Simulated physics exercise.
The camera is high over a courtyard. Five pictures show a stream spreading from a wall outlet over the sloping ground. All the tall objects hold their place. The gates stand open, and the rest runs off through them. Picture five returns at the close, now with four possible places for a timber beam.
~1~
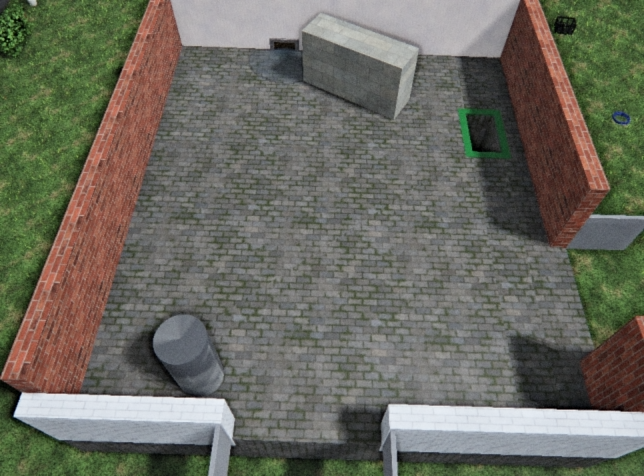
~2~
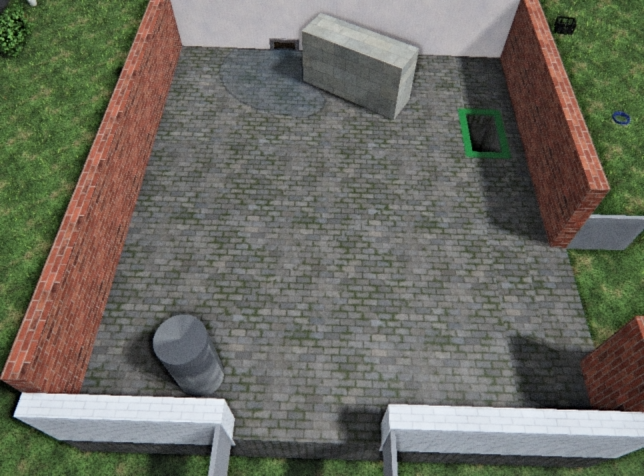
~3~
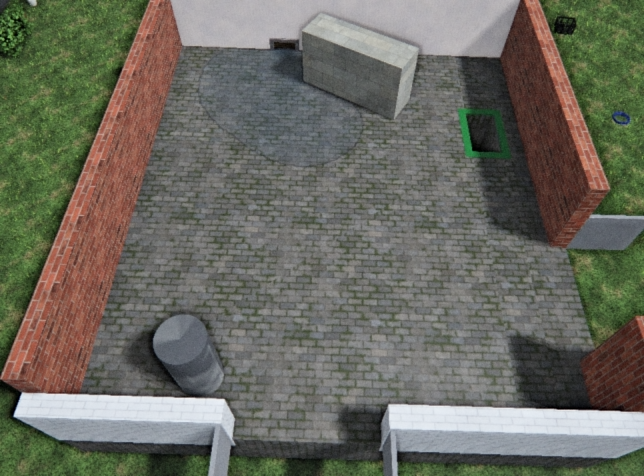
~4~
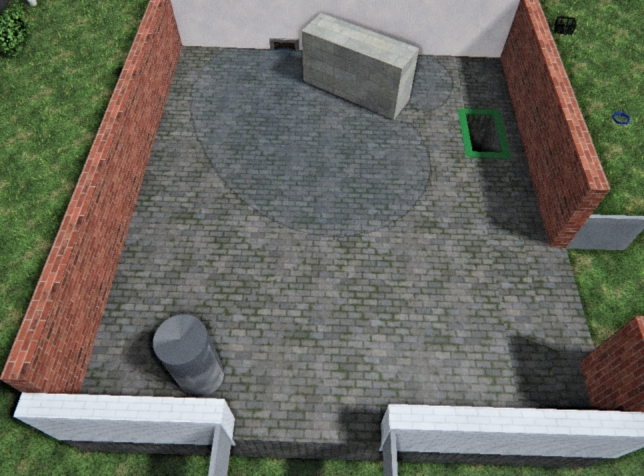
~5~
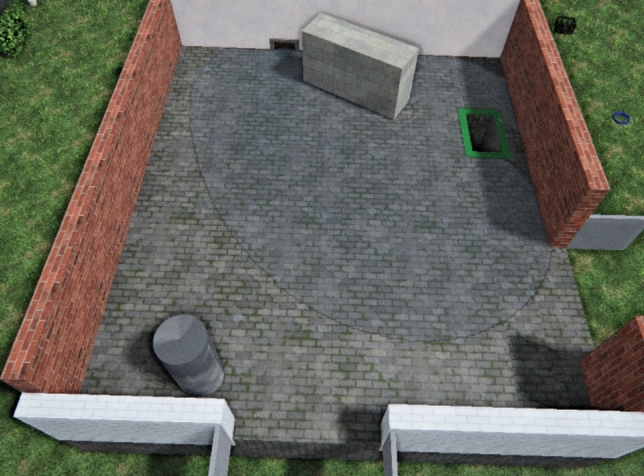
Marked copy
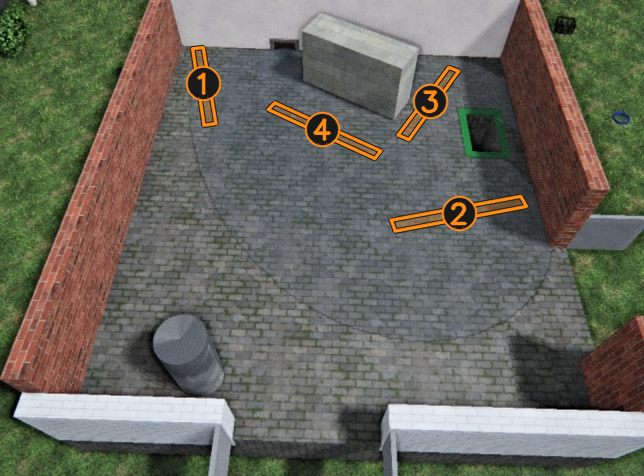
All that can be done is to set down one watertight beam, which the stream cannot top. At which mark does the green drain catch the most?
Choose 2.
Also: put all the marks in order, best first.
2, 4, 1, 3.
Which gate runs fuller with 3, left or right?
More leaves on the right.
On the marked copy, 1 from (197, 48) to (210, 124); 2 from (393, 225) to (523, 201); 3 from (403, 137) to (453, 69); 4 from (271, 106) to (377, 154).
With 1, about 18 % of the stream goes into the green drain, about 82 % out by the gates.
With 2, about 44 % of the stream goes into the green drain, about 56 % out by the gates.
With 3, about 12 % of the stream goes into the green drain, about 87 % out by the gates.
With 4, about 26 % of the stream goes into the green drain, about 73 % out by the gates.
